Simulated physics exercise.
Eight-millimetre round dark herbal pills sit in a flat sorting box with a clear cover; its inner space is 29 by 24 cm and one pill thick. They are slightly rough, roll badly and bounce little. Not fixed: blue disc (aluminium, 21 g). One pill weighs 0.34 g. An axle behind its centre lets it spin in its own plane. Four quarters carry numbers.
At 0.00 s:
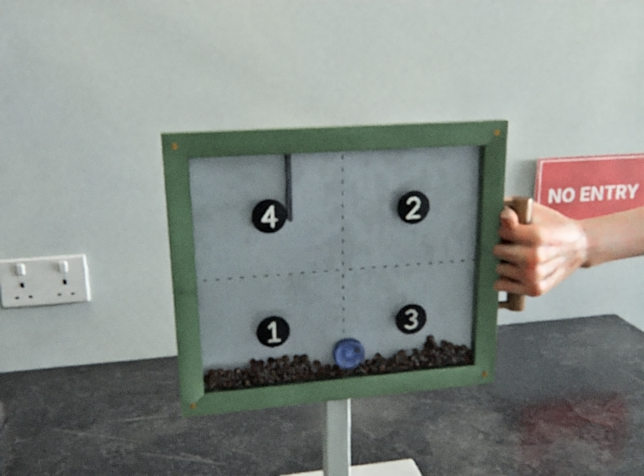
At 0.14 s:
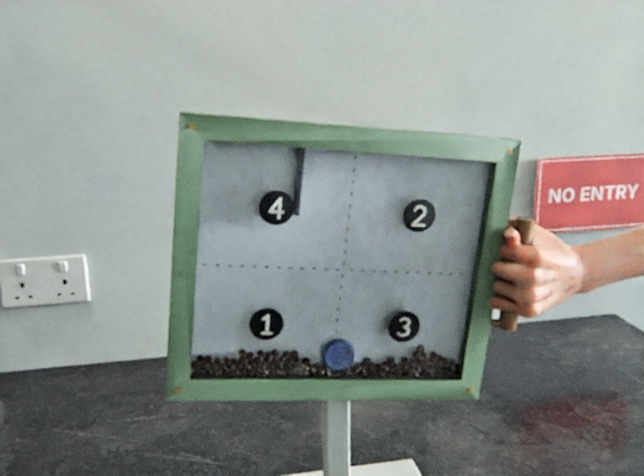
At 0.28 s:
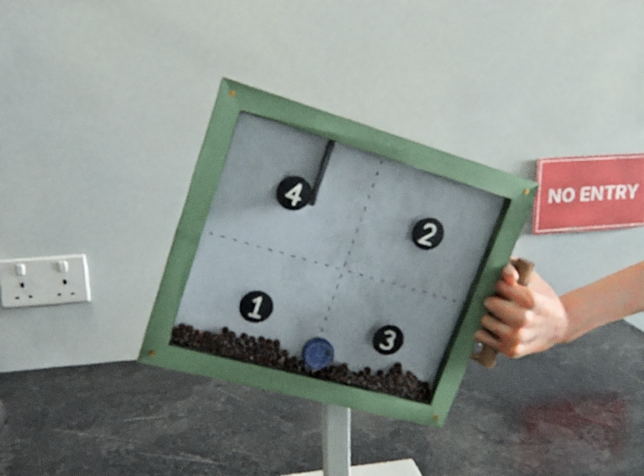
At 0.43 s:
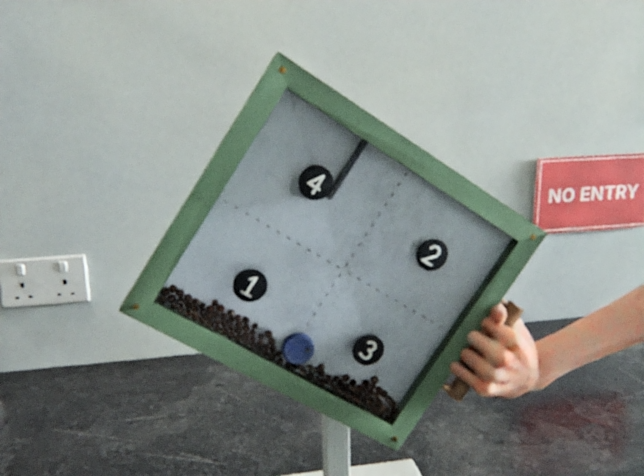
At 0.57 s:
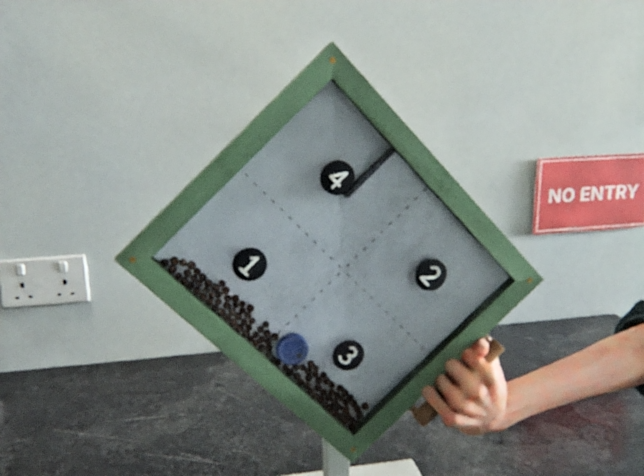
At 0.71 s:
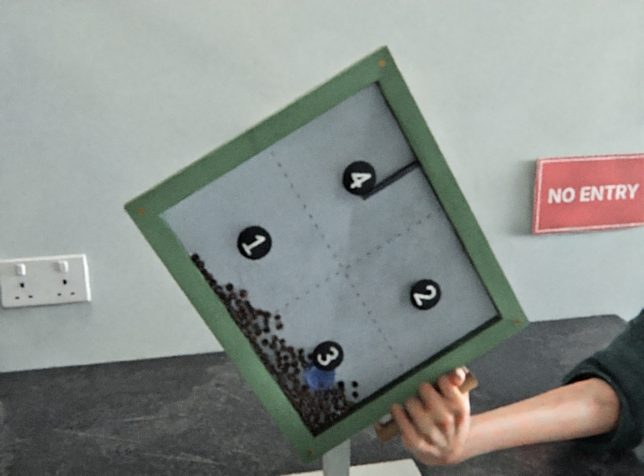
A green-framed box with numbered quarters turning clockwise by hand, dark pellets and a blue disc shifting along its lowering edge.
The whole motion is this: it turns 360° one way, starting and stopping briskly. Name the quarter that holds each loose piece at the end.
Blue disc: 1.
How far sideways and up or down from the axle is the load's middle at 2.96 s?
About 9 cm left and 1 cm above.
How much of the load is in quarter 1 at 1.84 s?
About 0 per cent.
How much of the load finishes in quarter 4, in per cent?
About 0 per cent.
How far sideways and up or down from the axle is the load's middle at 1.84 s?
About 10 cm left and 8 cm below.
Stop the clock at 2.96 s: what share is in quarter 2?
About 50 per cent.
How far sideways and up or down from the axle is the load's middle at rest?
About 10 cm left and 8 cm below.
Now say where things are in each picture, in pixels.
In the first picture, level; about 100 pills; pills' middle (341, 365); highest (430, 339); blue disc (349, 353); no. 1 (273, 332), no. 2 (413, 208), no. 3 (411, 319), no. 4 (269, 216).
In the second picture, turned 7° clockwise; pills' middle (330, 366); highest (242, 352).
In the third picture, turned 20° clockwise; pills' middle (307, 363); highest (182, 327); wall ends (311, 203).
In the fourth picture, turned 34° clockwise; pills' middle (286, 355); highest (173, 289); blue disc (298, 349).
In the fifth picture, turned 48° clockwise; pills' middle (274, 347); highest (174, 261).
In the sixth picture, turned 61° clockwise; pills' middle (286, 362); highest (195, 257); blue disc (319, 375); no. 1 (255, 243), no. 2 (426, 295), no. 3 (328, 356), no. 4 (359, 178).
After 1.84 s, it stands 168° clockwise; the pills' middle is 10 cm left of and 8 cm below the centre; no. 2, 90 %, no. 3, 10 %; blue disc in no. 2.
After 2.96 s, it has come round 275° clockwise; the pills' middle is 9 cm left of and 1 cm above the centre; no. 2, 50 %, no. 4, 50 %; blue disc in no. 4.
After 3.93 s, it has come round 360° clockwise; the pills' middle is 10 cm left of and 8 cm below the centre; no. 1, 100 %; blue disc in no. 1.
At rest by 4.5 s, it has come round 360° clockwise; no. 1, 100 %, no. 2, 0 %, no. 3, 0 %, no. 4, 0 %; blue disc in no. 1.
